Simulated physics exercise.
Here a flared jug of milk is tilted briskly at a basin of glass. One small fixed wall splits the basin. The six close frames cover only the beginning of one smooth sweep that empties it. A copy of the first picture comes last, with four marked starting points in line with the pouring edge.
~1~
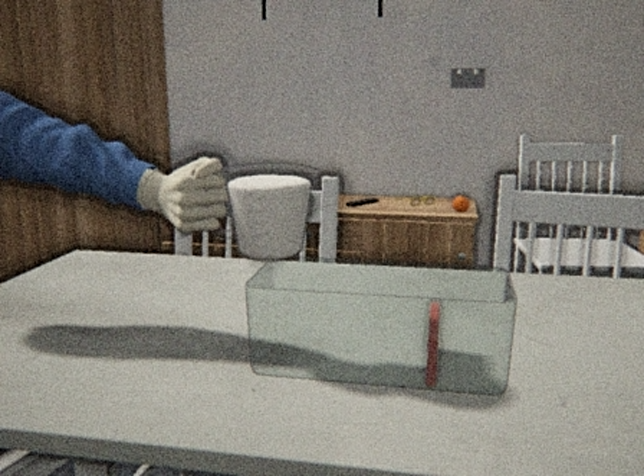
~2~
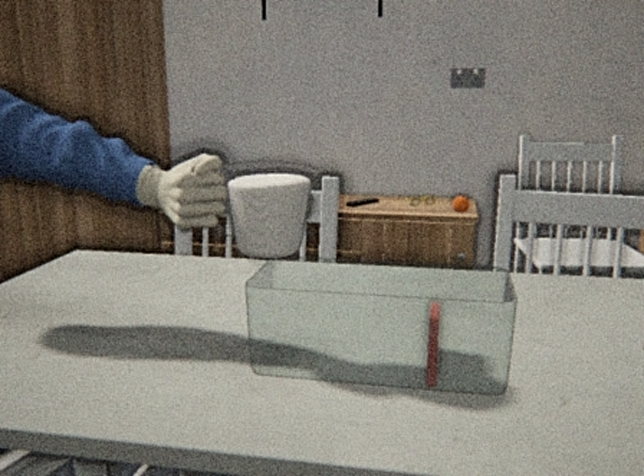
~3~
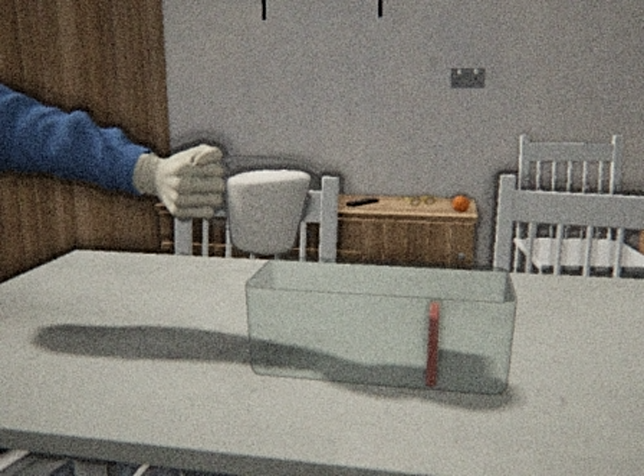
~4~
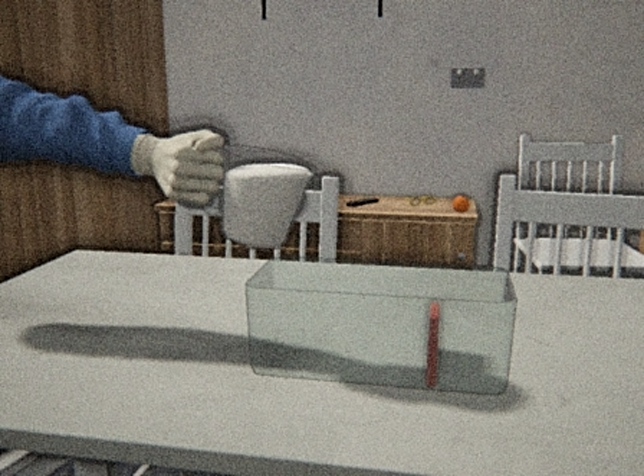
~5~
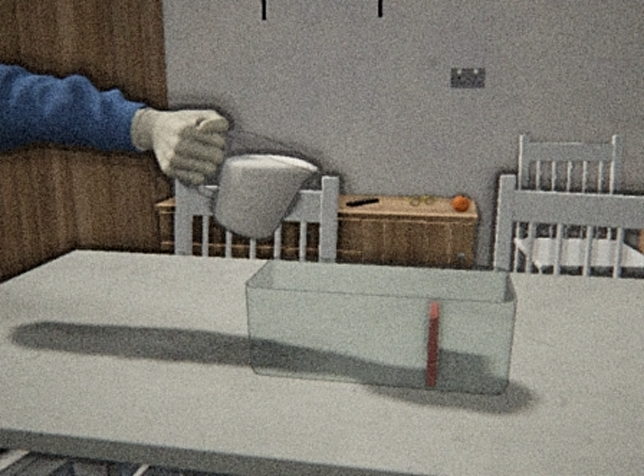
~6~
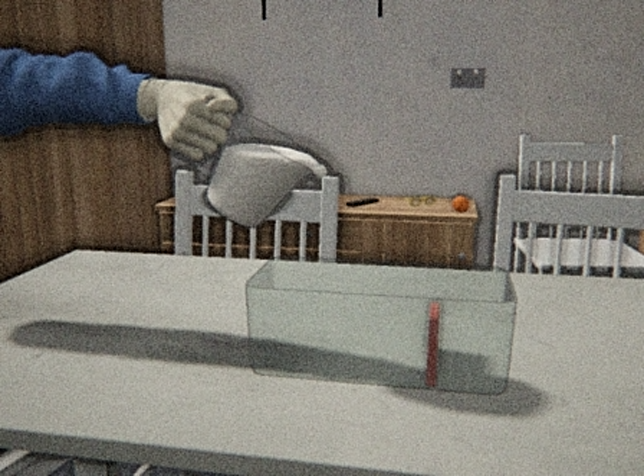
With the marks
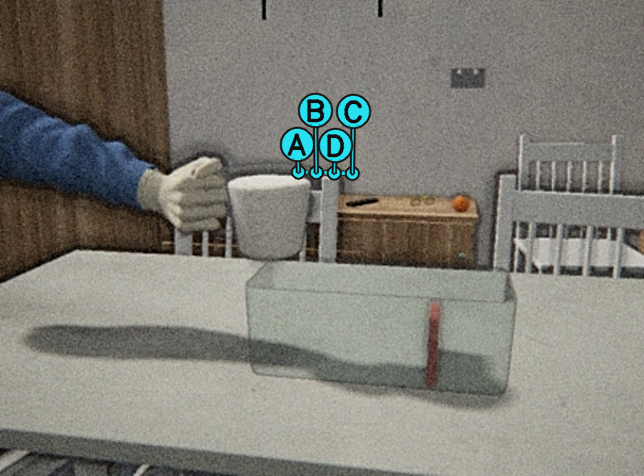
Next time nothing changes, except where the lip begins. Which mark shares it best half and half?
C works best here.
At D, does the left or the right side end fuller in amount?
The left side.
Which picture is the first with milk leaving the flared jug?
Picture 6.
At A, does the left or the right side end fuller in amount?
The left one.
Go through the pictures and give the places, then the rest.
Upright, lip at (320, 172); basin from (251, 371) to (507, 393); top of the wall at (434, 320); nothing has left yet, in the first frame.
Upright, lip at (320, 172); nothing has left yet, in the second frame.
Tipped about 6°, lip at (319, 172); nothing has left yet, in the third frame.
Tipped about 13°, lip at (319, 172); nothing has left yet, in the fourth frame.
Tipped about 22°, lip at (318, 172); nothing has left yet, in the fifth frame.
Tipped about 34°, lip at (318, 172); milk is over the lip, down to (318, 172), in the sixth frame.
On the marked copy, A at (298, 172); B at (316, 172); C at (352, 173); D at (334, 173).
Choosing A, about 91 % ends left of the wall and 4 % right of it; 5 % is lost outside.
Choosing B, about 95 % ends left of the wall and 2 % right of it; 3 % is lost outside.
Choosing C, about 50 % ends left of the wall and 46 % right of it; 4 % is lost outside.
Choosing D, about 90 % ends left of the wall and 8 % right of it.
